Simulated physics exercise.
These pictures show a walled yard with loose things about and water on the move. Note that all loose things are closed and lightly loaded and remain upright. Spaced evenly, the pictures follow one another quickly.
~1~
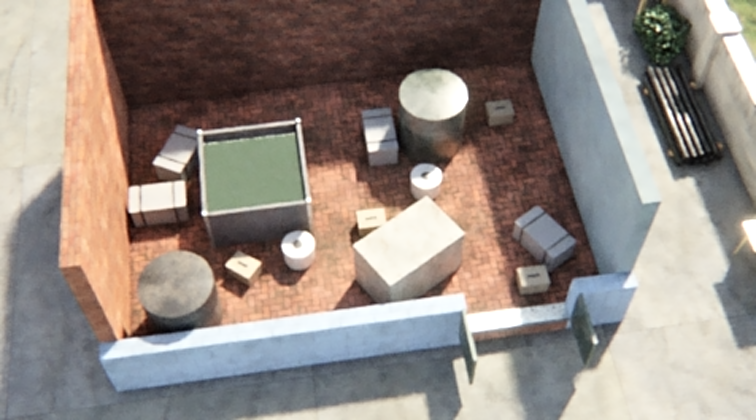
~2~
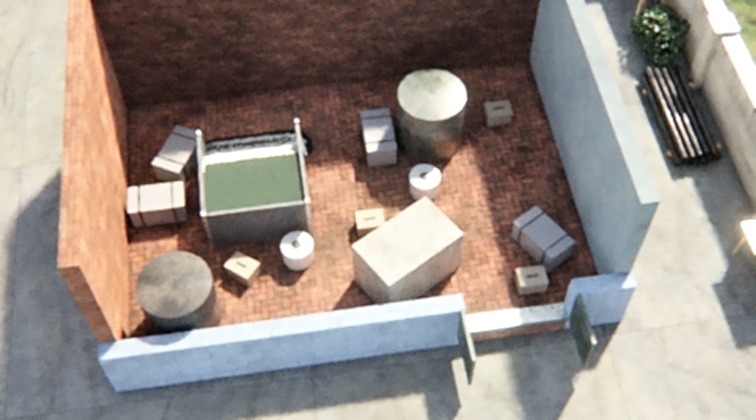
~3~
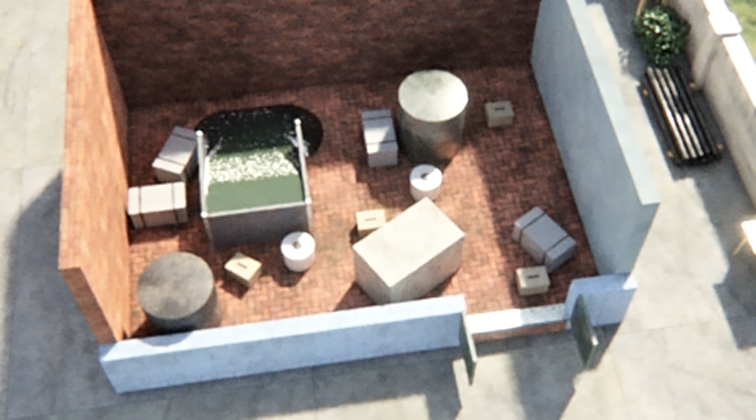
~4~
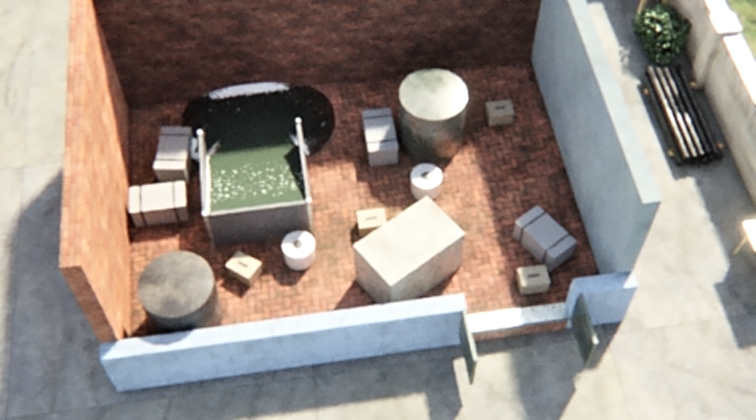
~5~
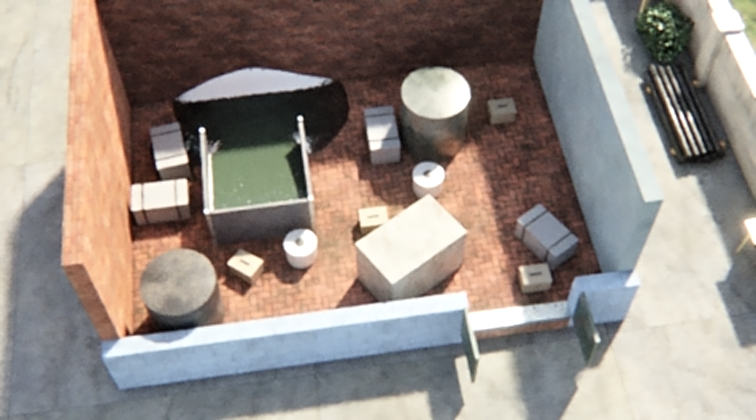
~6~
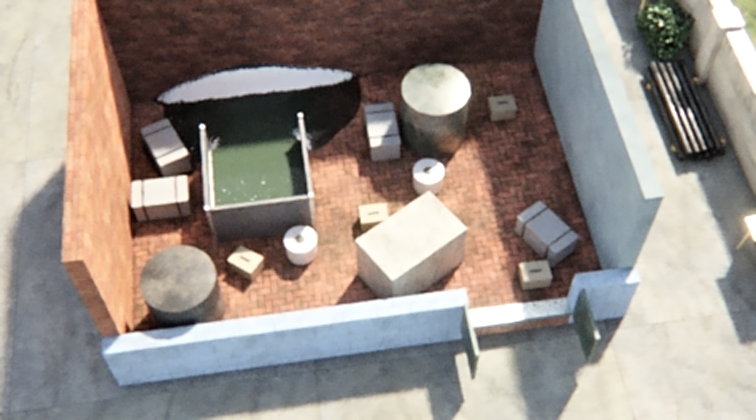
In a brick-floored walled yard, the back side of a square tank opened and dark water poured out, spreading toward the rear wall and nudging a nearby crate slightly while everything else stayed put.
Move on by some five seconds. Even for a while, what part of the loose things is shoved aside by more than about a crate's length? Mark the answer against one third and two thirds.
One to two thirds of them.
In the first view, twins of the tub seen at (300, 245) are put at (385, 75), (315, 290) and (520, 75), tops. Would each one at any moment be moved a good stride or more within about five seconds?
Twin one: Slides well clear; twin two: Barely shifts; twin three: Slides well clear.
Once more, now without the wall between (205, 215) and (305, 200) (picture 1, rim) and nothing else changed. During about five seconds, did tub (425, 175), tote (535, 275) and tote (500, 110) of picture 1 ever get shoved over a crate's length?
In turn: Cleared that distance, cleared that distance, stayed short.
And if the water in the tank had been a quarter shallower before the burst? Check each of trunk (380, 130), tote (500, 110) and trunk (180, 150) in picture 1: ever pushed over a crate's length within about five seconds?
The first did it, the next did it, and the last did it.
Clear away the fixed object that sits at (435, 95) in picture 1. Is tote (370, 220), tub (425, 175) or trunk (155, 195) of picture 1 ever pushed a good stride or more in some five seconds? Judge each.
In sequence: Did not travel far, next did not travel far, finally did travel that far.
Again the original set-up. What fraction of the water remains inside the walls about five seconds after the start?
It works out at roughly 100 percent.
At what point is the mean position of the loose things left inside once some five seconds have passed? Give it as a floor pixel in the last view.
Around pixel (376, 239).
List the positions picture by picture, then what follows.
A trunk at (179, 148) rests on the ground; a tote at (534, 276) rests on the ground; 0 of 10 have shifted, in the first picture.
A trunk at (178, 149) rests on the ground; a tote at (532, 276), on the bottom; 0 of 10 have shifted, in the second picture.
A trunk at (178, 149), on the bottom; a tote at (533, 277), on the bottom; 0 of 10 have shifted, in the third picture.
A trunk at (173, 148) rests on the ground, close to its start; a tote at (534, 276) rests on the ground; 1 of 10 have shifted, in the fourth picture.
A trunk at (168, 145), on the bottom, close to its start; a tote at (536, 274), on the bottom; 1 of 10 have shifted, in the fifth picture.
A trunk at (164, 142) rests on the ground, close to its start; a tote at (536, 271) rests on the ground; 1 of 10 have shifted, in the sixth picture.
A moment on, 0 of 10 are well off their spots; 0 afloat.
Next, 0 of 10 are well off their spots; 0 afloat.
Later, 4 of 10 are well off their spots; 2 afloat.
In the end, 5 of 10 are well off their spots, and 5 have been at some point; 4 afloat.
